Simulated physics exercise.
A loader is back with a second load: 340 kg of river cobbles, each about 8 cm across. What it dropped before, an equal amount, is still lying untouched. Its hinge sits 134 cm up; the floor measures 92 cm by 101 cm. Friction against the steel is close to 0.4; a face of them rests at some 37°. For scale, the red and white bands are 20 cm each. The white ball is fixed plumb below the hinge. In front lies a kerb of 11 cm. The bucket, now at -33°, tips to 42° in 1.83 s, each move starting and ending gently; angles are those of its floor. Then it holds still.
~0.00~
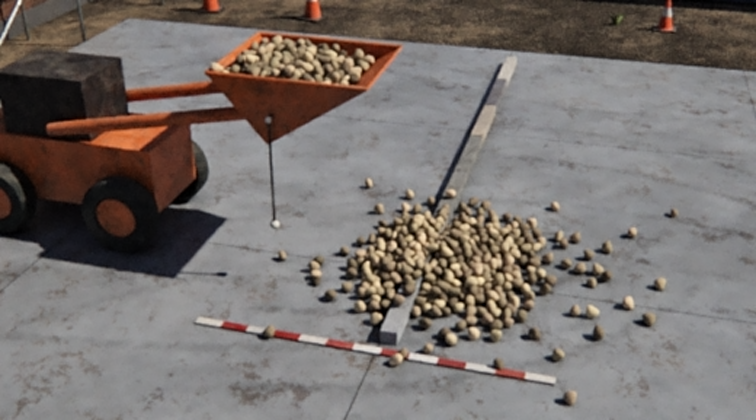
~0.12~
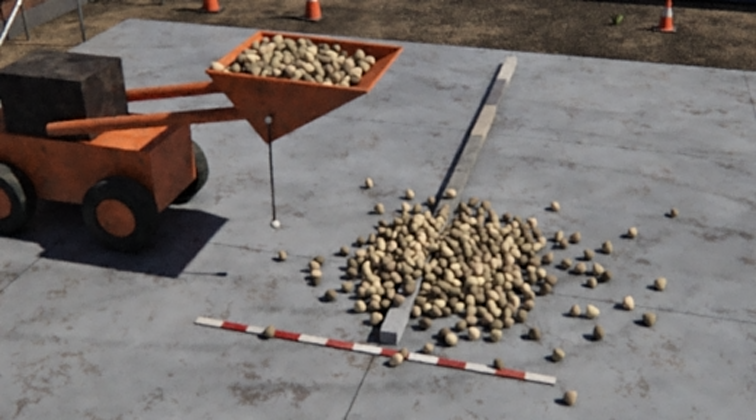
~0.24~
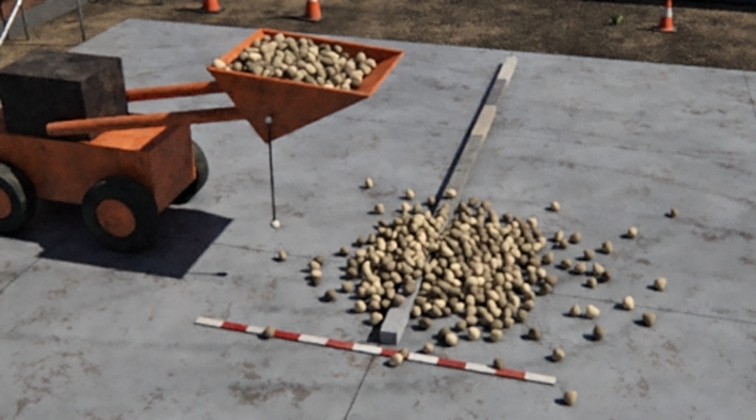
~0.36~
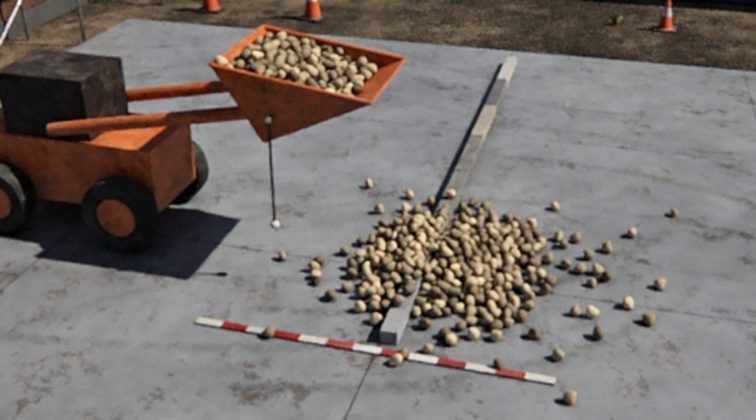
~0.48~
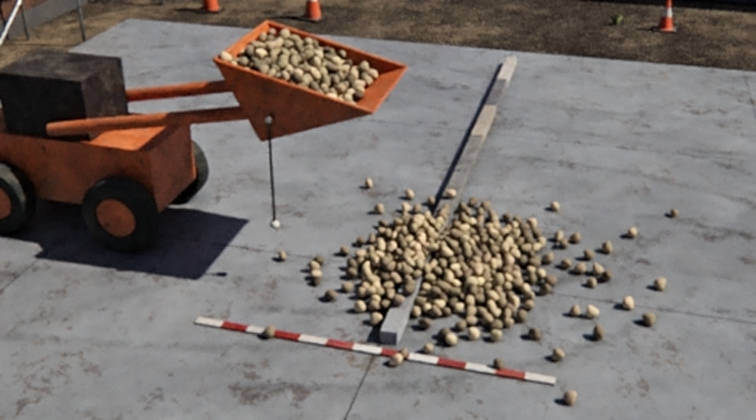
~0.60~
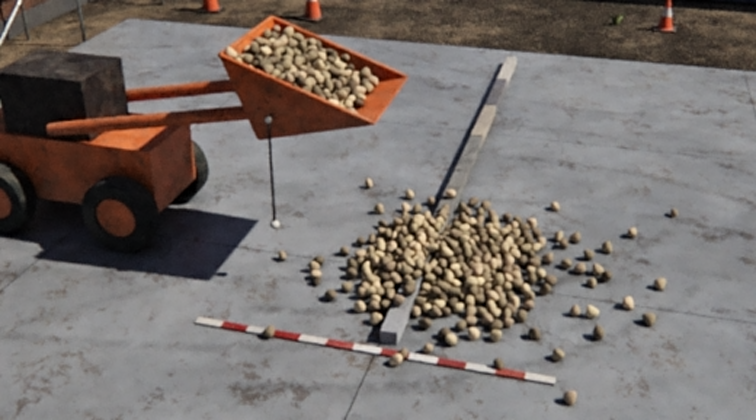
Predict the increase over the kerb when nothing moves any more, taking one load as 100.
Roughly 24 per cent of a load more.
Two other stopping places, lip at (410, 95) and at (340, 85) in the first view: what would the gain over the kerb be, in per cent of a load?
Near 75 per cent from the first place, 5 from the second.
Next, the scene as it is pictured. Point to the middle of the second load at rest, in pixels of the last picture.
Near (399, 243).
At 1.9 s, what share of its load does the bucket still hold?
Roughly 20 per cent is still inside.
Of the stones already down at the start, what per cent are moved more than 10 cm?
Roughly 10 per cent of them.
After 1.4 s the floor is at 30°; in per cent of one load, 94 in the bucket, 43 on this side of the kerb, 63 over the kerb; the foremost stones are at (633, 273).
After 1.9 s the floor is at 42°; in per cent of one load, 20 in the bucket, 111 on this side of the kerb, 69 over the kerb; the foremost stones are at (633, 273).
After 2.3 s the floor is at 42°; in per cent of one load, 0 in the bucket, 117 on this side of the kerb, 83 over the kerb; the foremost stones are at (633, 273).
After 4.9 s the floor is at 42°; in per cent of one load, 0 in the bucket, 113 on this side of the kerb, 87 over the kerb; the foremost stones are at (633, 273). Net gain over the kerb, 24.
